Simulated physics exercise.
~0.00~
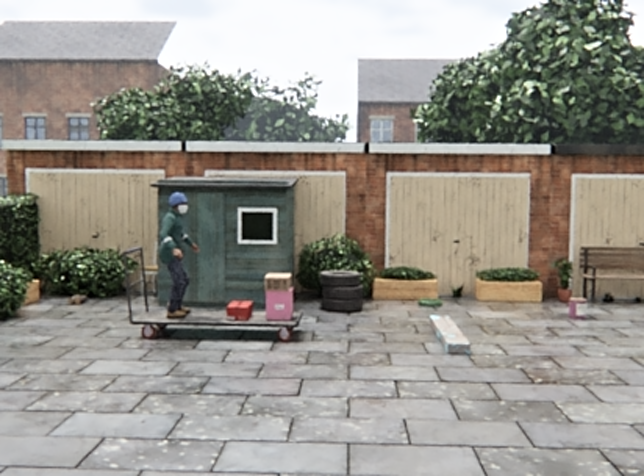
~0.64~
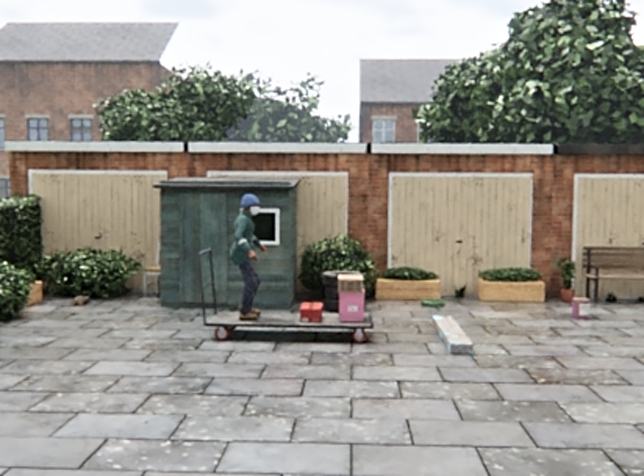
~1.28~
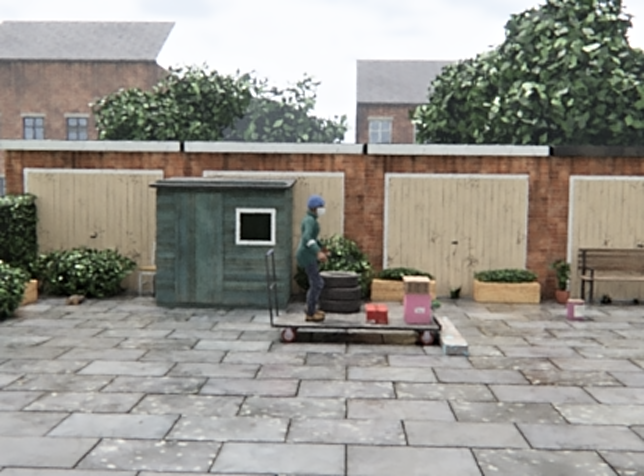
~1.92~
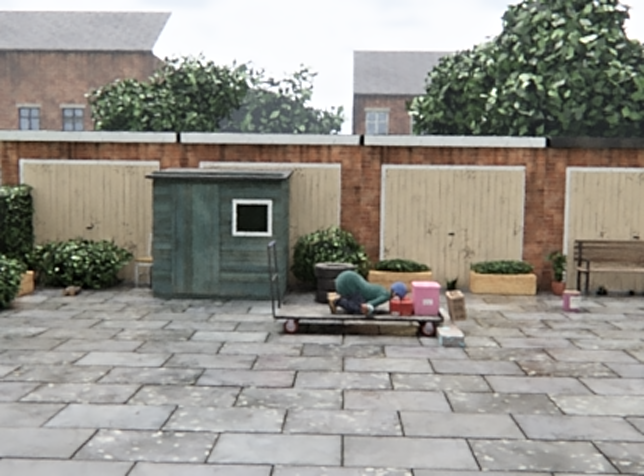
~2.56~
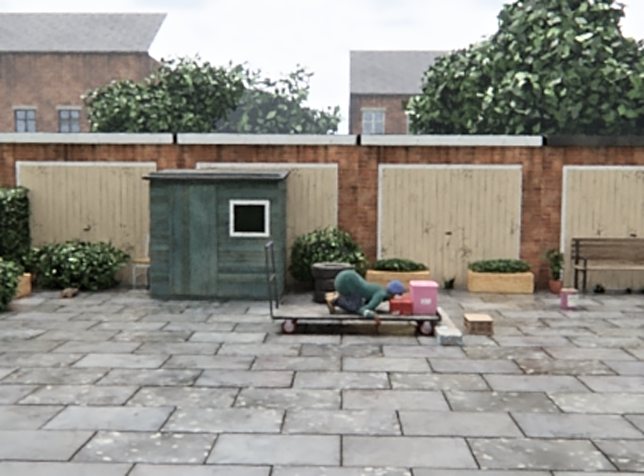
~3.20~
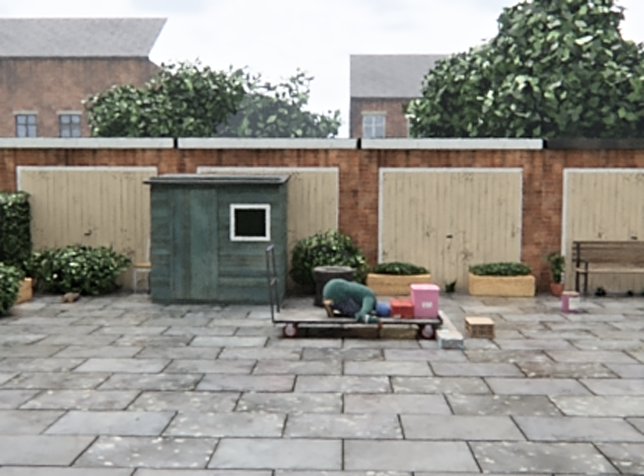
A flatbed trolley carrying a standing figure, a red carton and a pink tote topped by a brown crate rolls right across paving and stops at a low kerb; the figure crumples forward onto the platform behind the boxes, while the crate tumbles off the front and rests upside down on the ground.
